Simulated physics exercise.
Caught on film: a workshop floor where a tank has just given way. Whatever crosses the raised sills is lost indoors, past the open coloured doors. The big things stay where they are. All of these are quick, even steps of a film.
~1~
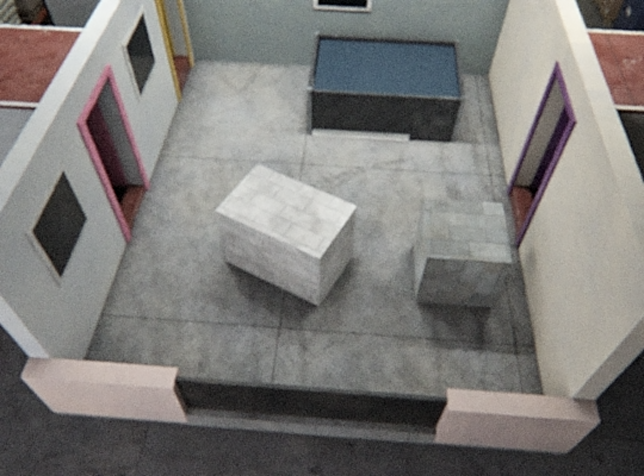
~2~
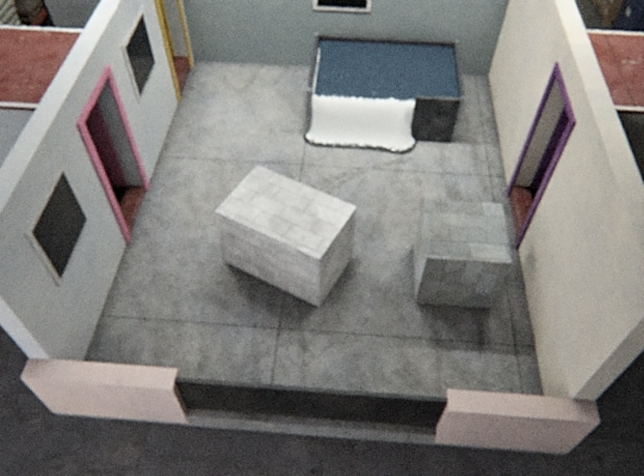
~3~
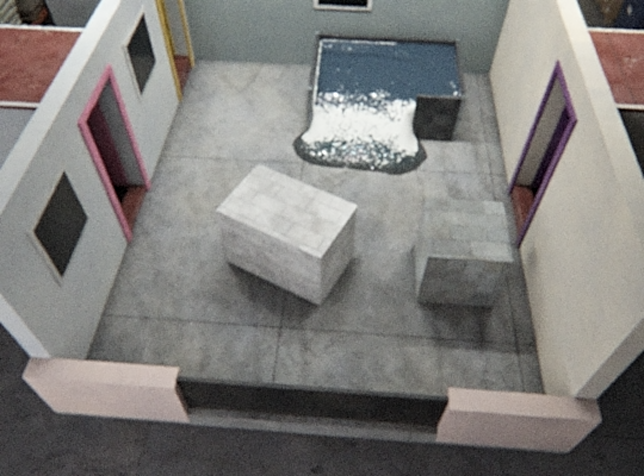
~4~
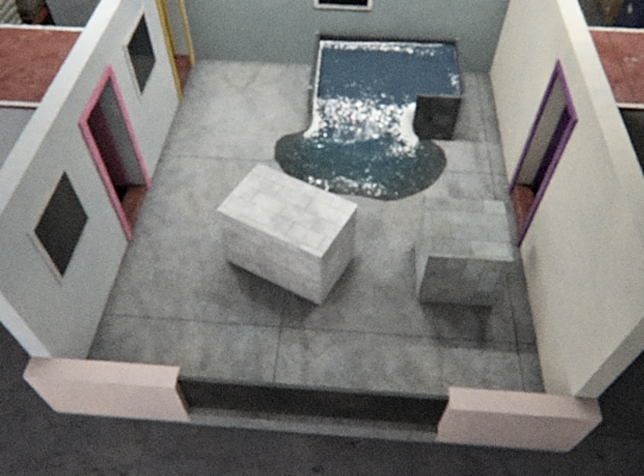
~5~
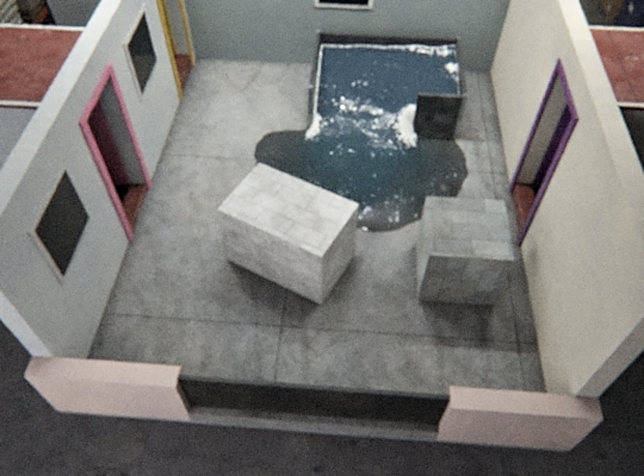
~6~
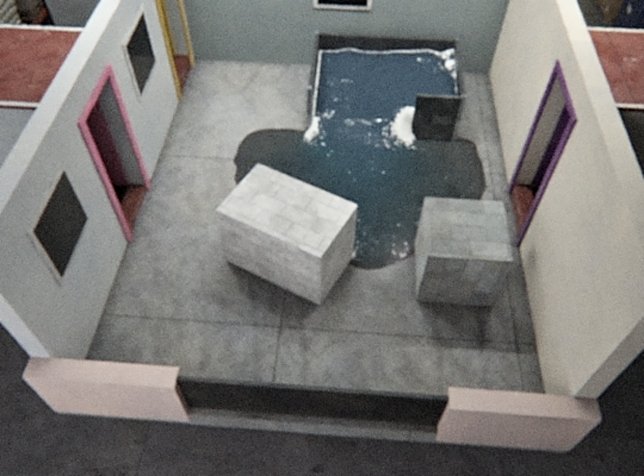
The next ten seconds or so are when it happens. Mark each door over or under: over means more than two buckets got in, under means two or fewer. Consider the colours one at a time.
Pink door - over, yellow door - under, purple door - under.
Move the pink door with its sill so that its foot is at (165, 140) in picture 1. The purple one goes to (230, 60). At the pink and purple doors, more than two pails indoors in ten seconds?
Pink: Falls short; purple: Falls short.
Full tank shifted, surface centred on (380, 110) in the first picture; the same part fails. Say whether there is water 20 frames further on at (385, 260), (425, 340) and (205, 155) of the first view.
Soaked, soaked, soaked.
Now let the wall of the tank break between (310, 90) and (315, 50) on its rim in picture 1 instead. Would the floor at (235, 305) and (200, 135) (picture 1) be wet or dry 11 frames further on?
Point one not reached; point two reached.
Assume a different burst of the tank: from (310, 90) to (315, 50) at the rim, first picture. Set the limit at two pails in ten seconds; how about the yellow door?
The yellow one ends up above.
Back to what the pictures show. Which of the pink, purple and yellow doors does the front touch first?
The purple one.
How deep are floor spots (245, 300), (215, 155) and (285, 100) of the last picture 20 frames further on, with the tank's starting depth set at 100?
Depths of roughly 2, 4 and 0 per cent.
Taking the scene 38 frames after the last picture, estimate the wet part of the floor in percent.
By my count, 95 percent.
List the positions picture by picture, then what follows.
In the first picture, the tank at (386, 69) is whole and still.
In the second picture, the front is at (307, 136), out from the gap at (361, 120).
In the third picture, water pours out at (362, 121) and has run to (416, 163).
In the fourth picture, water pours out at (362, 123) and has run to (421, 187).
In the fifth picture, the front is at (390, 226), out from the gap at (362, 122).
In the sixth picture, the front is at (381, 263), out from the gap at (361, 123).
A moment on, water covers 40 % of the floor; the pink door not reached, the yellow door not reached, the purple door wet at the sill, nothing in.
Next, water covers 55 % of the floor; the pink door under two buckets in, the yellow door not reached, the purple door wet at the sill, nothing in.
Then, water covers 75 % of the floor; the pink door over two buckets in, the yellow door not reached, the purple door wet at the sill, nothing in.
Later, water covers 95 % of the floor; the pink door far over two buckets in, the yellow door wet at the sill, nothing in, the purple door wet at the sill, nothing in.
In the end, water covers 100 % of the floor; the pink door far over two buckets in, the yellow door wet at the sill, nothing in, the purple door wet at the sill, nothing in.
